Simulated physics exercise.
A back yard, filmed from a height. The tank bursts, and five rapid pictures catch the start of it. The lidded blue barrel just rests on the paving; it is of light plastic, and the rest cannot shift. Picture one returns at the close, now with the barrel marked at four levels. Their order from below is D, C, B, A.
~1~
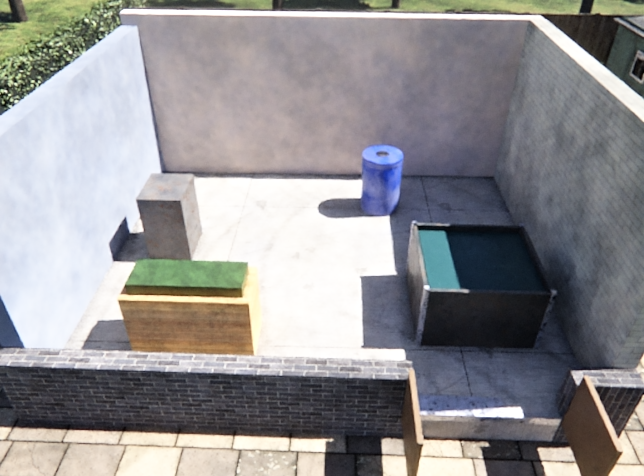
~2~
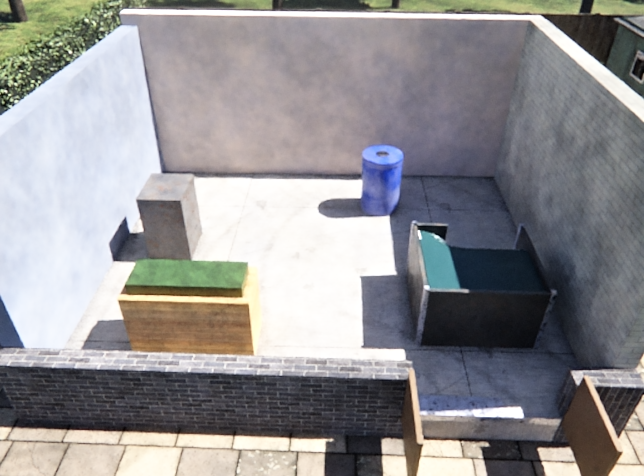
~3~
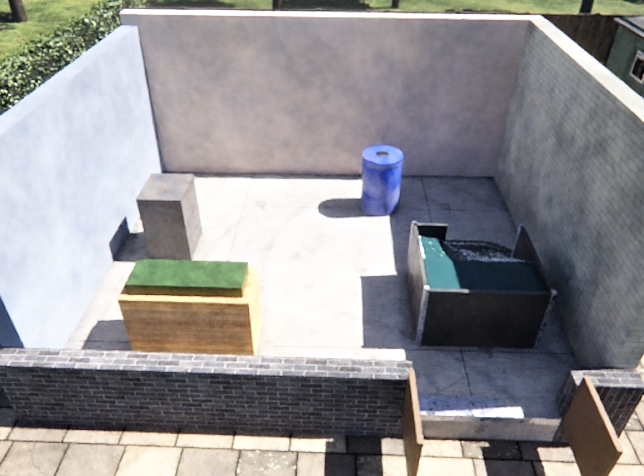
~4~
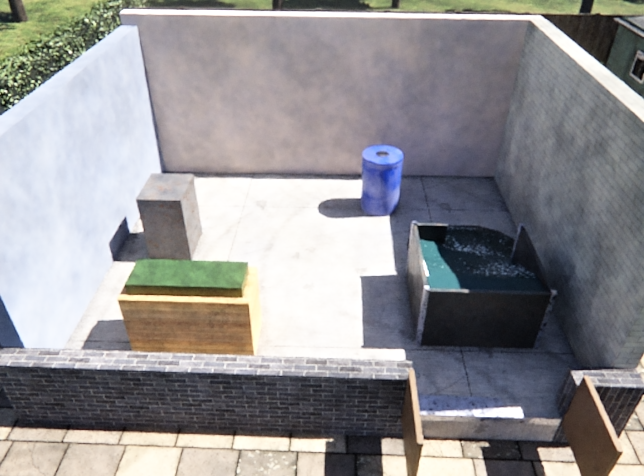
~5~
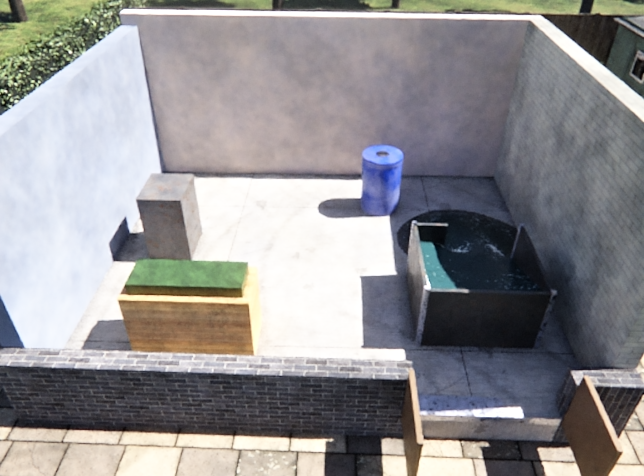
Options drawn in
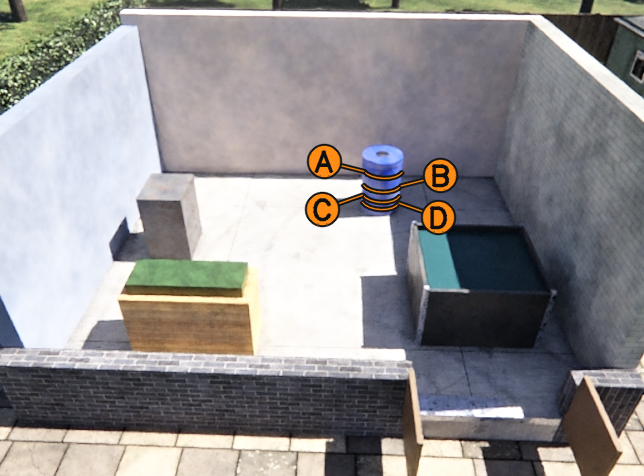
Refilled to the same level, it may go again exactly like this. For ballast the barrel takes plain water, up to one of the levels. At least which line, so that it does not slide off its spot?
That is level C.
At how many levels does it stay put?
Three.
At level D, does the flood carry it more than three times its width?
No, less.
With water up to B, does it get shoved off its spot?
No, that is safe.
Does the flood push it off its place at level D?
Yes, that goes wrong.
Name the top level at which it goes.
D.
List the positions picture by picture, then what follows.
Lid of the blue barrel at (383, 154); tank full, its middle at (477, 261); open gate at (489, 366), in the first picture.
Water covers 2 % of the ground, mostly out of sight from here, in the second picture.
Water covers 3 % of the ground, mostly out of sight from here, in the third picture.
Water covers 6 % of the ground, mostly out of sight from here, in the fourth picture.
Lid of the blue barrel at (383, 154); 9 % of the ground wet, in view closest to the barrel at (437, 213), in the fifth picture.
On the marked copy, A at (383, 178); B at (382, 192); C at (381, 202); D at (381, 209); from the bottom up D, C, B, A.
If A is chosen, it does not move.
If B is chosen, it does not move.
If C is chosen, it shifts by a finger or two and stays.
If D is chosen, it is pushed about its own width away.
